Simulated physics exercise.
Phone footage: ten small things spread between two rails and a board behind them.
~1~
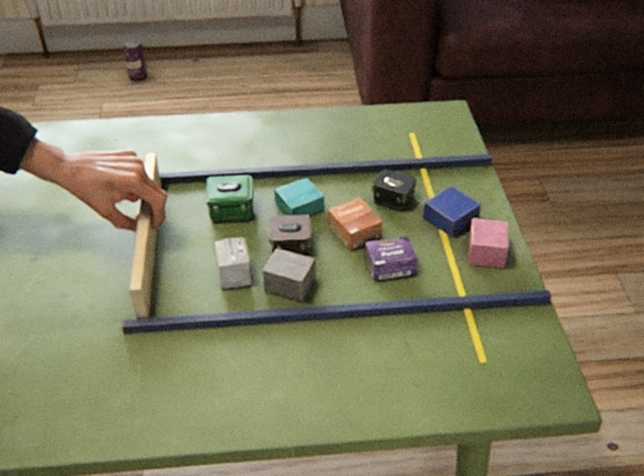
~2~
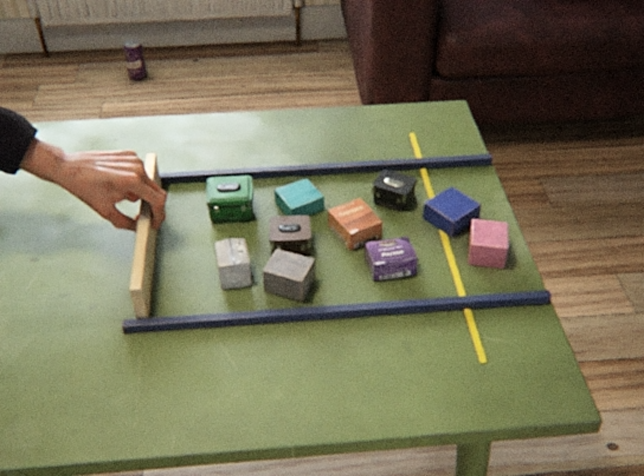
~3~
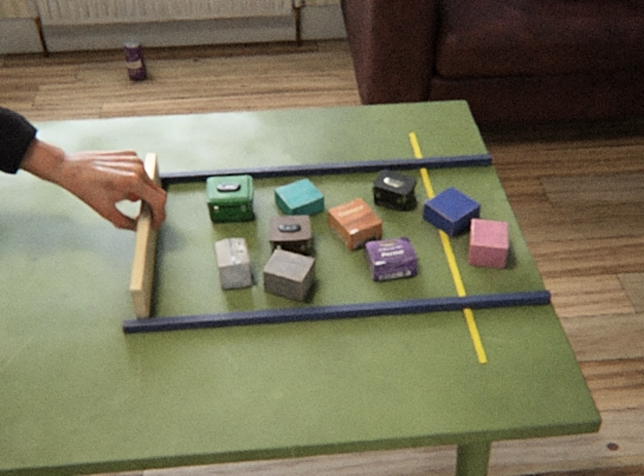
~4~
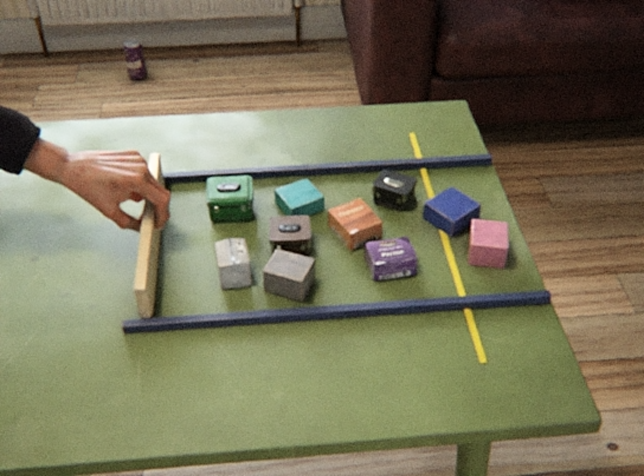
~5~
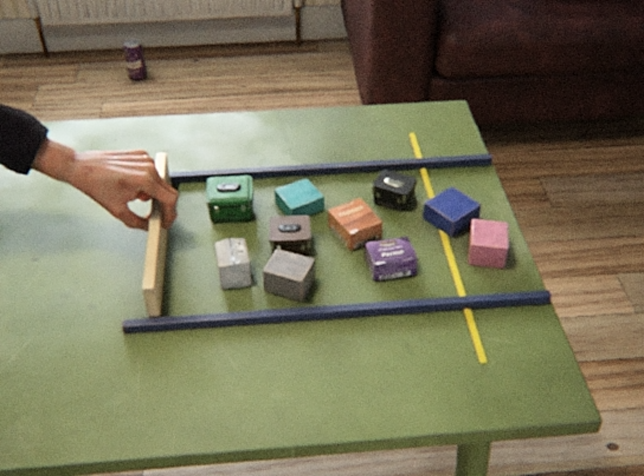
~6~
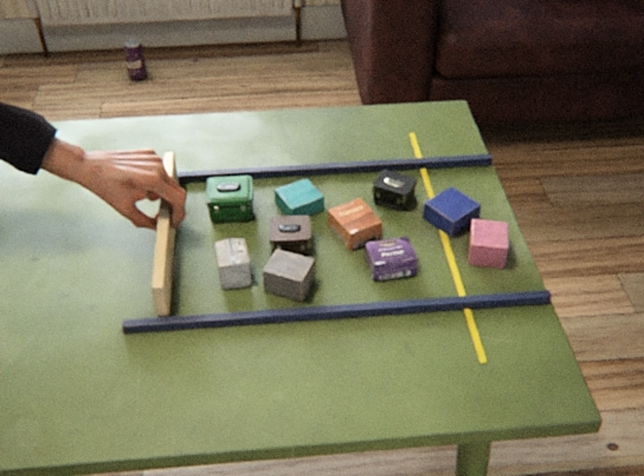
The footage shows a hand holding a wooden board upright behind ten small blocks and boxes between two blue rails on a green table, then sliding it slightly to the right while the objects stay still.
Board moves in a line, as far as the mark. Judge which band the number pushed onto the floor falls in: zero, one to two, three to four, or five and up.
It falls in the three to four band.
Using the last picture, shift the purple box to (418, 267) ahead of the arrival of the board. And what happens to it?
The purple box holds its place.
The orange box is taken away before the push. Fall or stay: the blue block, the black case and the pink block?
In that case the blue block stays where it is, the black case goes off the edge, the pink block goes off the edge.
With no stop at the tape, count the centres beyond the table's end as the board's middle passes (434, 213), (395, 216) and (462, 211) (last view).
The counts are 3, 0 and 4, in that order.
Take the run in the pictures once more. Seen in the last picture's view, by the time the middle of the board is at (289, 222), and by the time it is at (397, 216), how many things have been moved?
Tally: 6; 10.
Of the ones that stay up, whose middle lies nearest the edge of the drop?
Ending up nearest is the turquoise block.
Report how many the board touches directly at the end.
That would be 4 of them.
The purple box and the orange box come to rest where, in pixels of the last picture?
First object about (507, 252); second object about (495, 216).
Soon after, none off yet; pink block at rest near (488, 244); blue block at rest near (452, 212); black case at rest near (394, 191).
In the end, the number that fall off is three or four; gone, black case, blue block and pink block.
